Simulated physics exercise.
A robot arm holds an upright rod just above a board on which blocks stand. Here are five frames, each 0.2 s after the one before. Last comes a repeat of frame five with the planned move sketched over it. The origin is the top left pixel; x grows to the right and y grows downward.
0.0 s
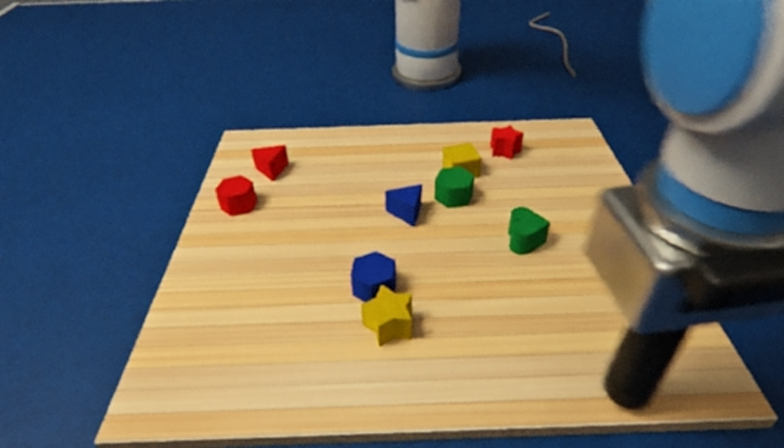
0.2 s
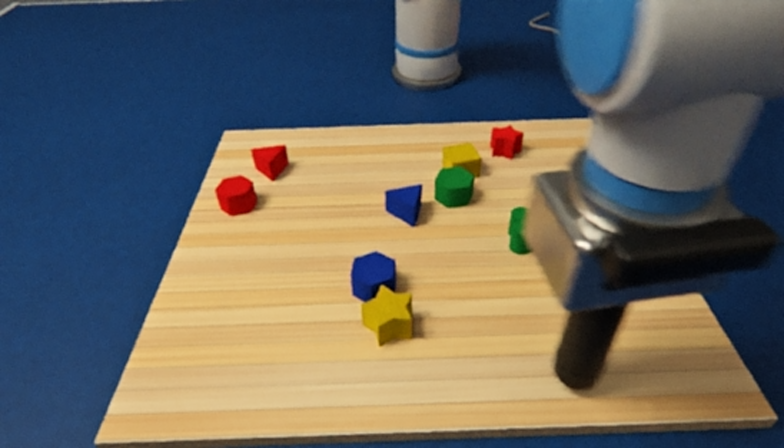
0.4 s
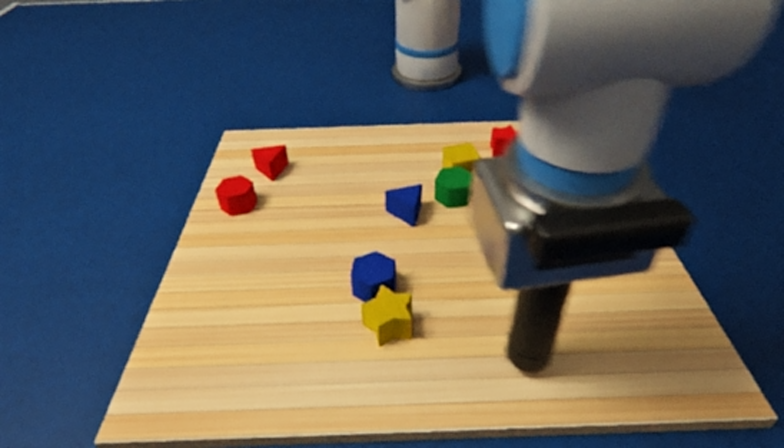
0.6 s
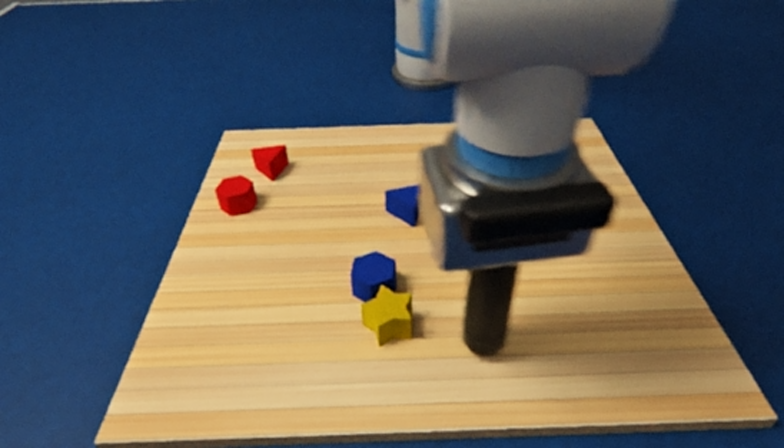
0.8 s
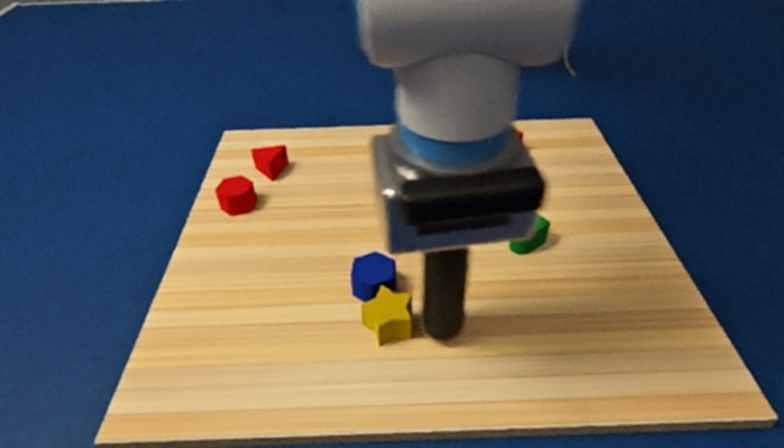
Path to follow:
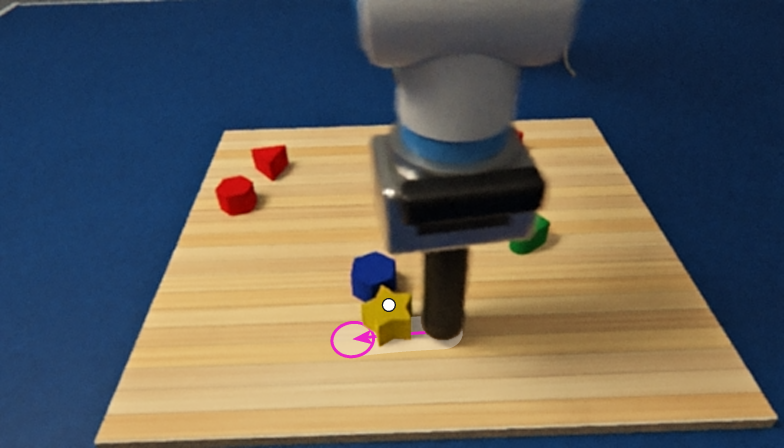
On a wooden board on a blue surface, a robot arm moving its dark rod leftward toward a yellow star, the blocks staying still.
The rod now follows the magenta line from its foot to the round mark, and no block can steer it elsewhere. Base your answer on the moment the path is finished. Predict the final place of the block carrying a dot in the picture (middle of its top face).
I'd expect the centre of its top face to be at (323, 298).
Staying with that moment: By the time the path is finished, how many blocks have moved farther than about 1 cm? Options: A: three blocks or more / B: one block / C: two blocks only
I'll go with B - one block.
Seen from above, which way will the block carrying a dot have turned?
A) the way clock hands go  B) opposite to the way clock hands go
A.
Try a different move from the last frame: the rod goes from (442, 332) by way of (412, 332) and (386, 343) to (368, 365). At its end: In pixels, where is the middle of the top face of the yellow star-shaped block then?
The centre of its top will be at (349, 306).
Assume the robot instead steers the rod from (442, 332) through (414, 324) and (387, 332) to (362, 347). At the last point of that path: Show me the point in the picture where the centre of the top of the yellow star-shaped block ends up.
Just about (327, 310).
The line goes straight from (442, 332) to (353, 339); the dot is on the yellow star-shaped block.
What follows on the original path. Halfway along, rod at (397, 327); blue hexagonal block at (370, 266), turned 15° clockwise; yellow star-shaped block at (359, 304), turned 15° clockwise.
At the end, rod at (352, 332); blue hexagonal block at (370, 266), turned 15° clockwise; yellow star-shaped block at (323, 298), turned 40° clockwise.
